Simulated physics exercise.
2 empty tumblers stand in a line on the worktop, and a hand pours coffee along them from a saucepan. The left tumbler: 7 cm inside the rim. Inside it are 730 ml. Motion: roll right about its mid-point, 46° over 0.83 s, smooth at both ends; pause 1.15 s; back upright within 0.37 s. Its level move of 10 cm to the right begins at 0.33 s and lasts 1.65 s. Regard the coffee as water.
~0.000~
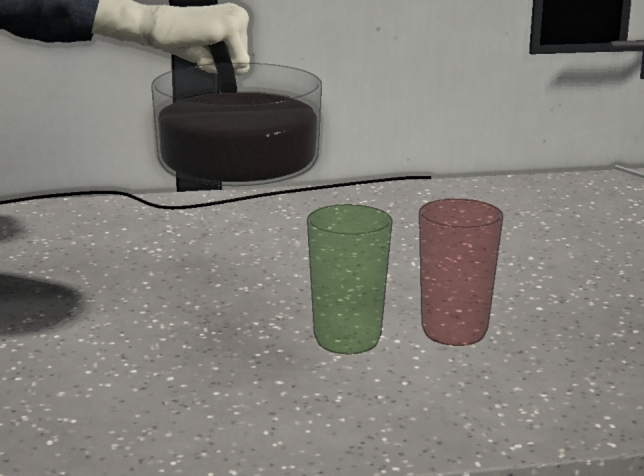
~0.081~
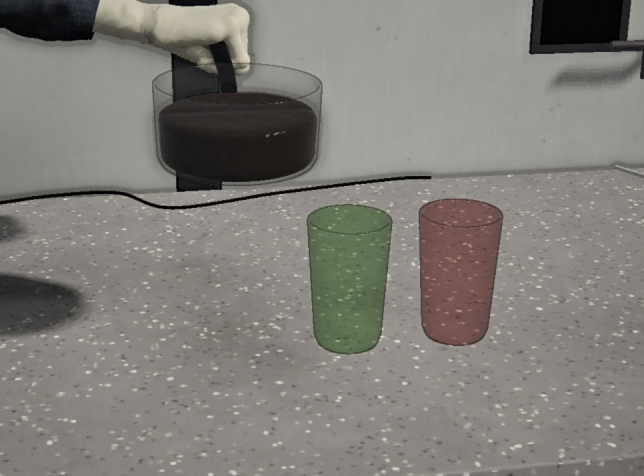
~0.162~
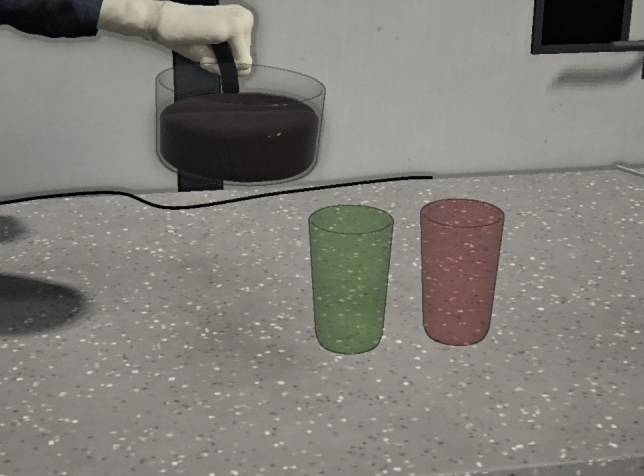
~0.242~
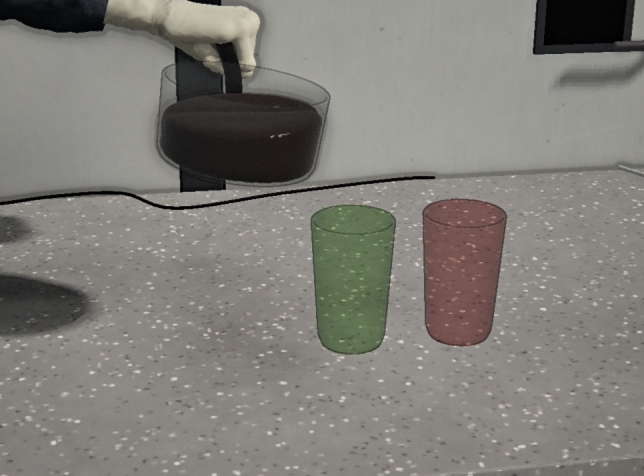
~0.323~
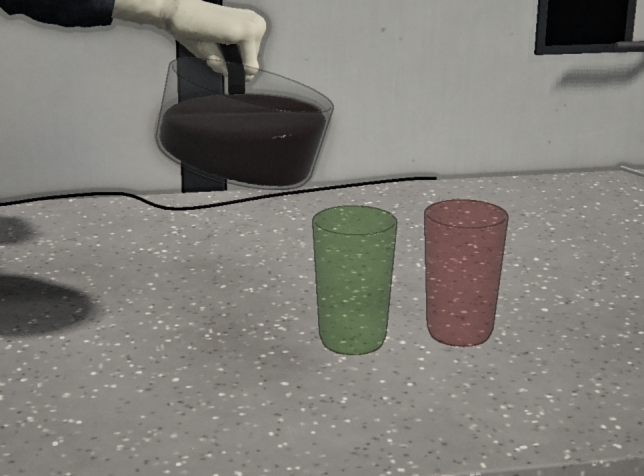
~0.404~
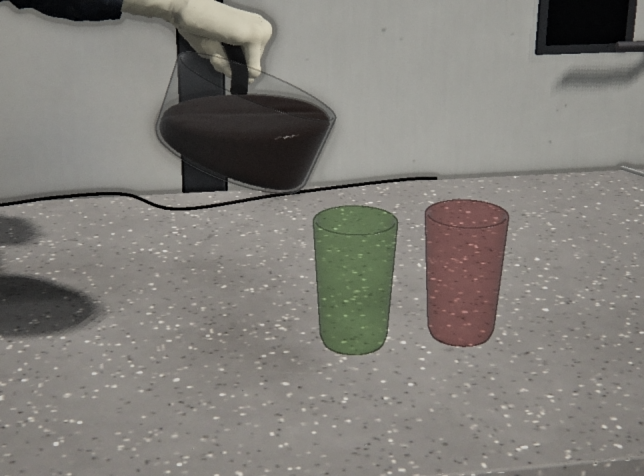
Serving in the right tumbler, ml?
120 ml.
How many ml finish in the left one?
About 40 ml.
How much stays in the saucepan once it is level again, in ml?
300 ml, roughly.
By 0.95 s the tilt is 46° and from the left they hold 35 ml, 0 ml, the saucepan 470 ml, and 75 ml is on the worktop.
By 1.36 s the tilt is 46° and from the left they hold 35 ml, 30 ml, the saucepan 360 ml, and 265 ml is on the worktop.
By 1.78 s the tilt is 46° and from the left they hold 35 ml, 90 ml, the saucepan 315 ml, and 275 ml is on the worktop.
By 2.24 s the tilt is 9° and from the left they hold 35 ml, 120 ml, the saucepan 300 ml, and 275 ml is on the worktop.
At rest from the left they hold 35 ml, 120 ml, the saucepan 300 ml, and 280 ml is on the worktop.
